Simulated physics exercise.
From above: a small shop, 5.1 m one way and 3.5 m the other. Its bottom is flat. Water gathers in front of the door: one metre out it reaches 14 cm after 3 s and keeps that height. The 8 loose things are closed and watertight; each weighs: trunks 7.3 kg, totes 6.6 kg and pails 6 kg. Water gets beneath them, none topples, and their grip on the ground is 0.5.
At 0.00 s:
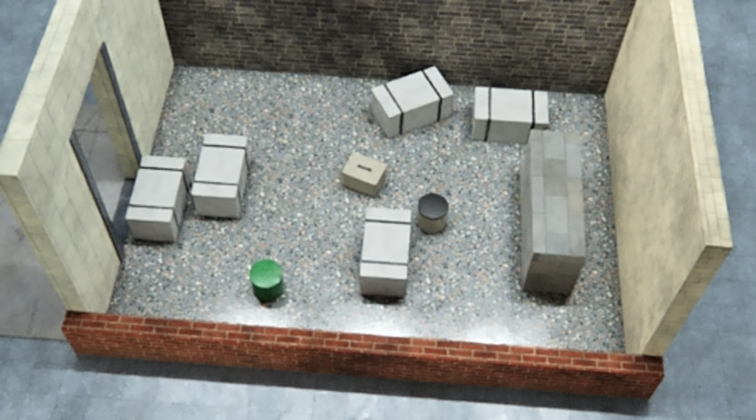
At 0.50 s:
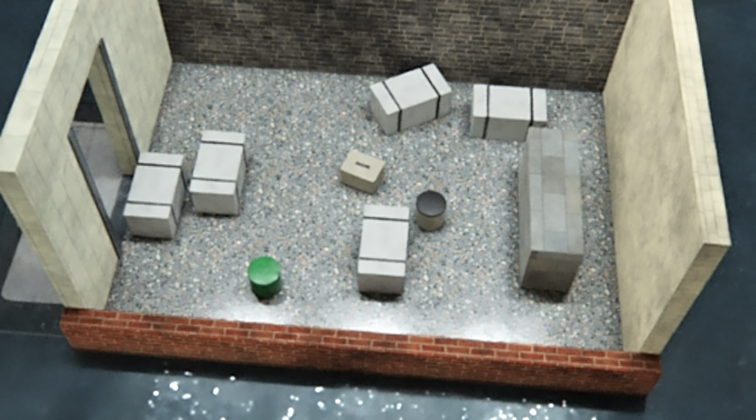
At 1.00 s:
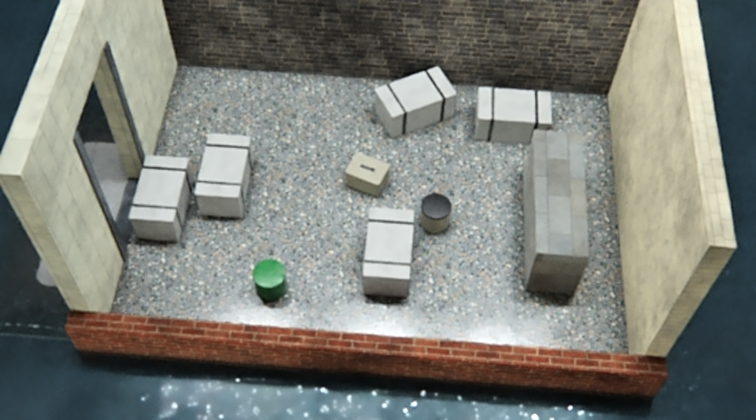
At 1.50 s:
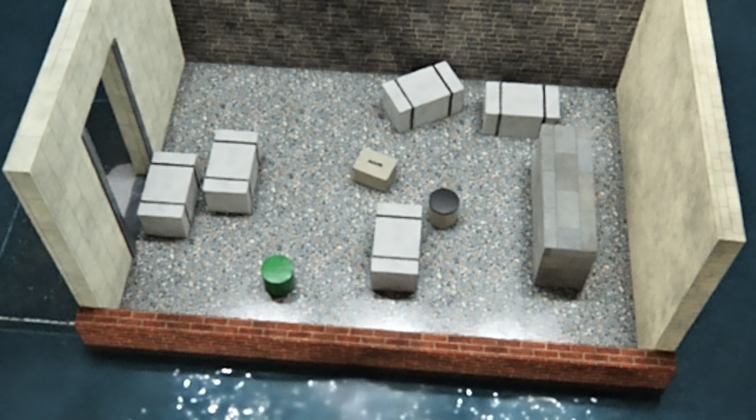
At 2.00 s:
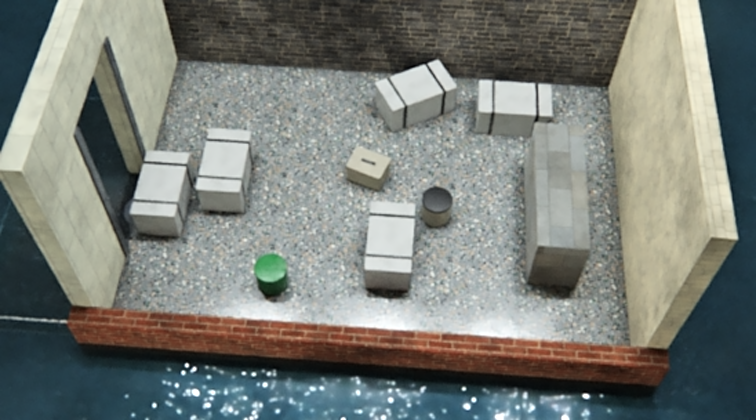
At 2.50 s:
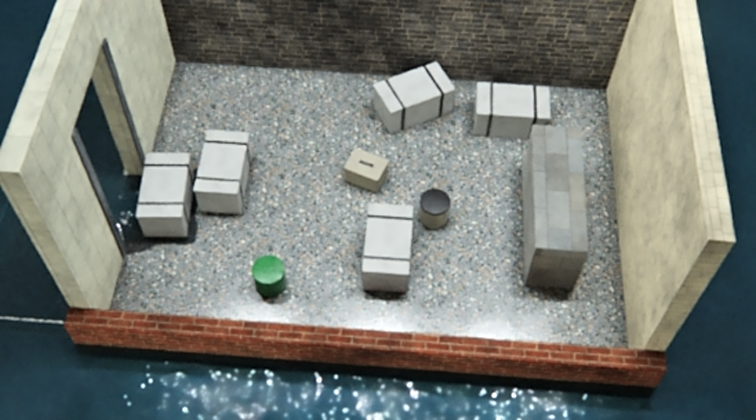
A small walled shop stands still as dark water surrounds it and enters the left doorway.
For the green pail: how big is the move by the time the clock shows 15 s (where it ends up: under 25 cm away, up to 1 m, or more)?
Green pail stays put.
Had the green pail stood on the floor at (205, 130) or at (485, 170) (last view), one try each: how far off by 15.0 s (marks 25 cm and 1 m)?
In turn: It stays put; it stays put.
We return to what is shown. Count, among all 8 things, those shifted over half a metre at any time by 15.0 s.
That makes 5.
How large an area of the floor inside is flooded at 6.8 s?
Roughly 13 m2.
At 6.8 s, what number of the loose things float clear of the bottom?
At that moment 2.
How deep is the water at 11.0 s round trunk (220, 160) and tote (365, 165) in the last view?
About 4 and 4 cm.
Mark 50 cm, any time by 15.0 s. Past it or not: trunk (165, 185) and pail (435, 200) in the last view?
In that order: Over, under.
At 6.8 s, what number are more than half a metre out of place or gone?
3 of them.
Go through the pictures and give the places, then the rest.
The green pail at (266, 273), on the bottom; 0.0 m2 under water; 0 of 8 have shifted, in the first frame.
The green pail at (264, 270) rests on the ground; water covers 0.0 m2; 0 of 8 have shifted, in the second frame.
The green pail at (269, 273) rests on the ground; 0.0 m2 under water; 0 of 8 have shifted, in the third frame.
The green pail at (277, 269) rests on the ground; water covers 0.0 m2; 0 of 8 have shifted, in the fourth frame.
The green pail at (270, 268), on the bottom; 0.0 m2 under water; 0 of 8 have shifted, in the fifth frame.
The green pail at (268, 269), on the bottom; water covers 0.2 m2; 1 of 8 have shifted, in the sixth frame.
After 3.5 s the green pail is near (268, 269), 0.0 m from its start, aground; 1 afloat.
After 6.8 s the green pail is near (270, 270), 0.0 m from its start, aground; 2 afloat.
After 11.0 s the green pail is near (270, 270), 0.0 m from its start, aground; 5 afloat.
After 15.0 s the green pail is near (270, 270), 0.0 m from its start, aground; 6 afloat.
